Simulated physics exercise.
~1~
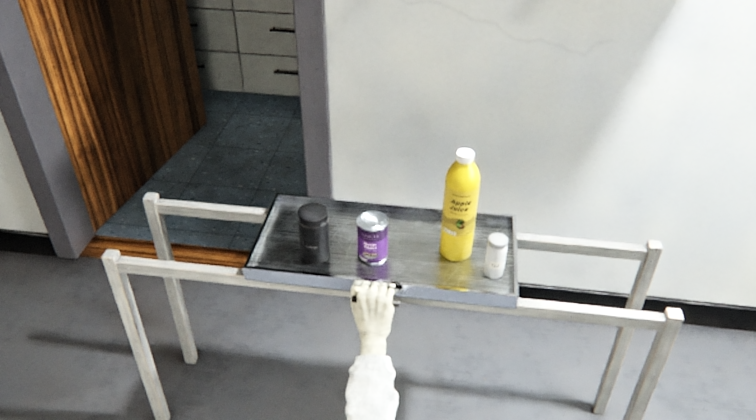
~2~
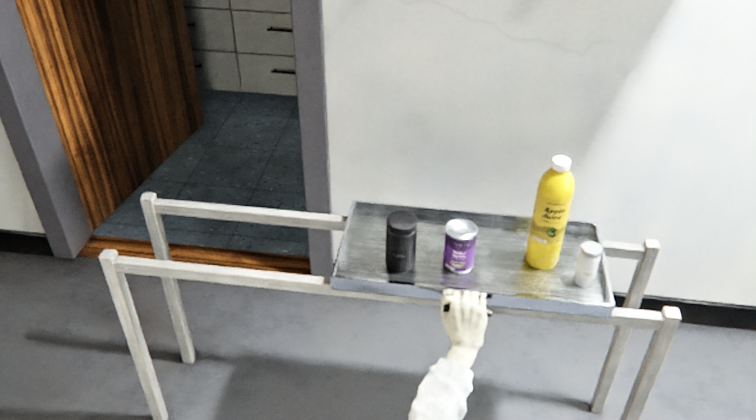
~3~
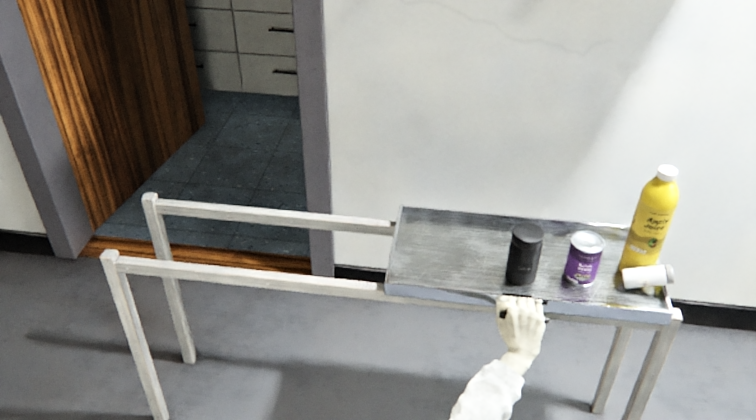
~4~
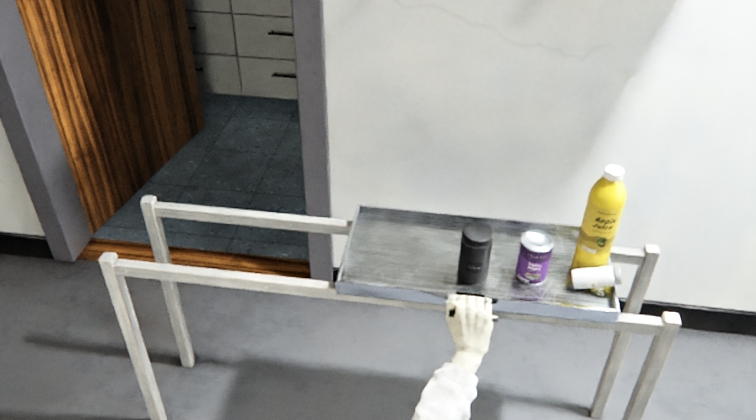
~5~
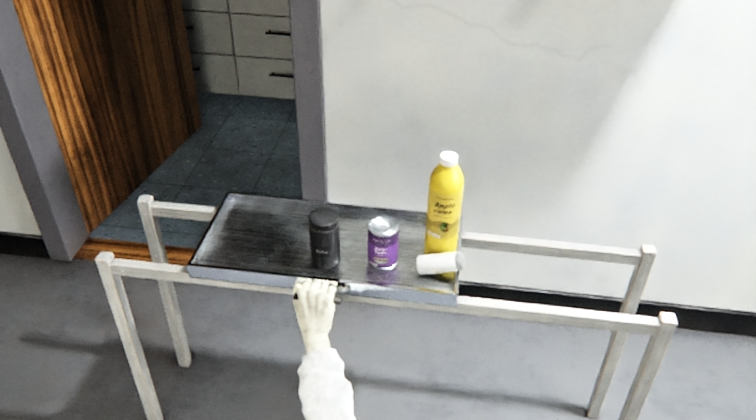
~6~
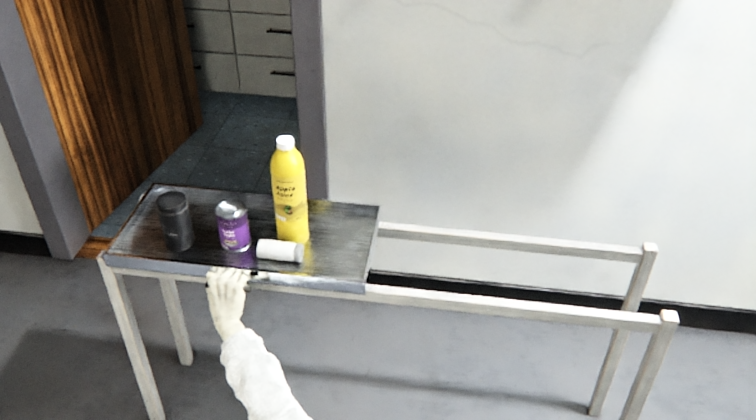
A small white shaker toppled onto its side as a pale hand slid a tray to the right, then stayed down while the hand pushed the tray back far left, with the yellow bottle, purple tin and black jar still standing.
